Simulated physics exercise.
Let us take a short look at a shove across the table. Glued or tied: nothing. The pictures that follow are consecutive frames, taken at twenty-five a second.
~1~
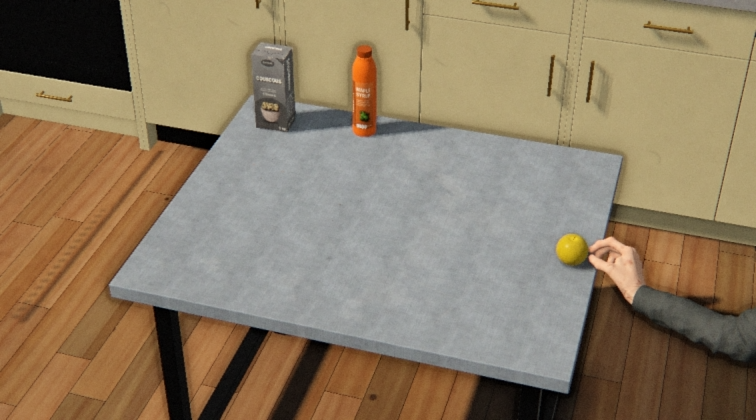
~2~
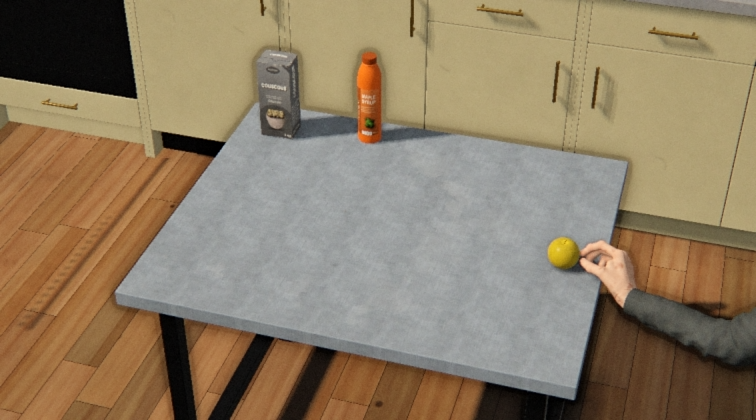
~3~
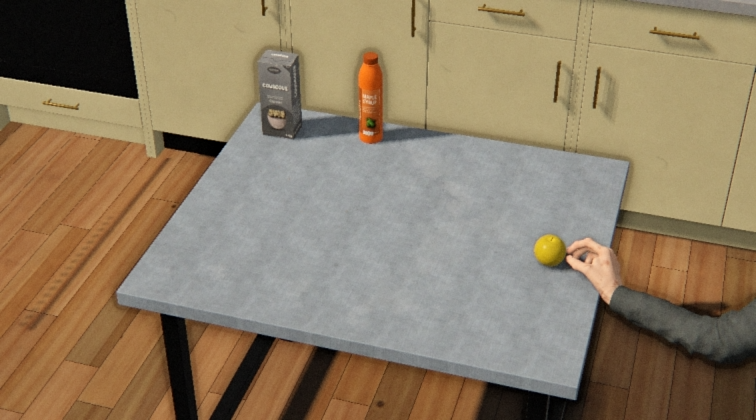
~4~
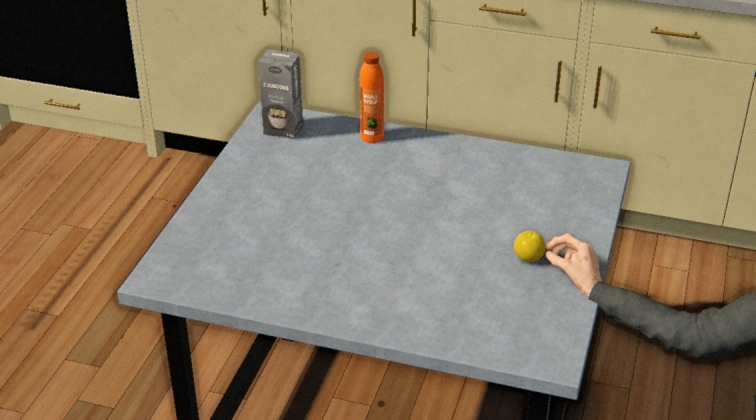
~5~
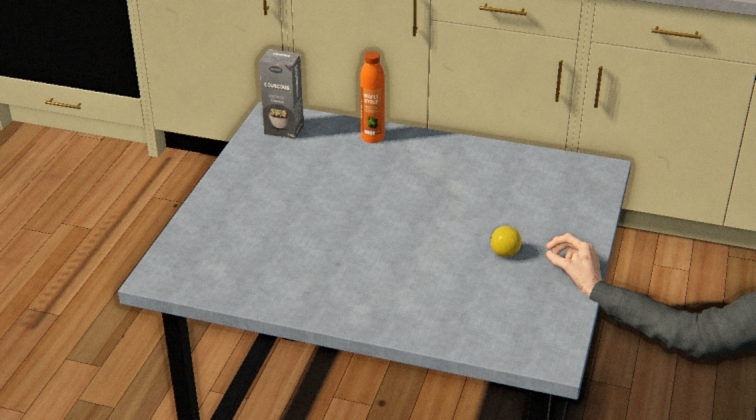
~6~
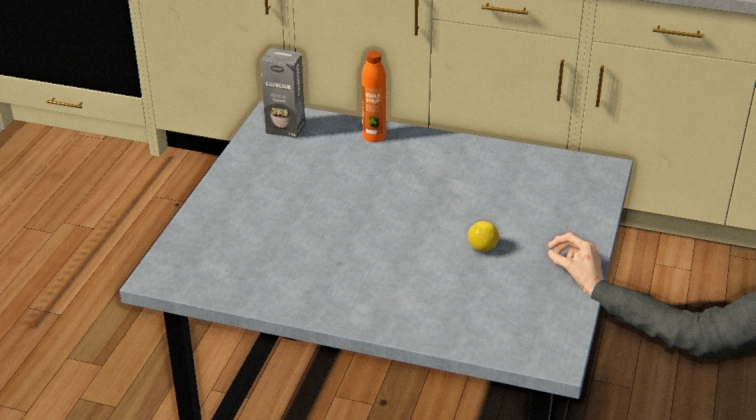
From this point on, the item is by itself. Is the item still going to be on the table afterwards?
Departs the top.
Then, 0.20 s after the last picture, yellow apple rolled well along near (370, 216).
Then, 0.50 s after the last picture, yellow apple rolled well along near (218, 188).
Then, 0.70 s after the last picture, yellow apple now off the table.
Then, 1.00 s after the last picture, things are still on the move.
By the end, off the table, yellow apple.
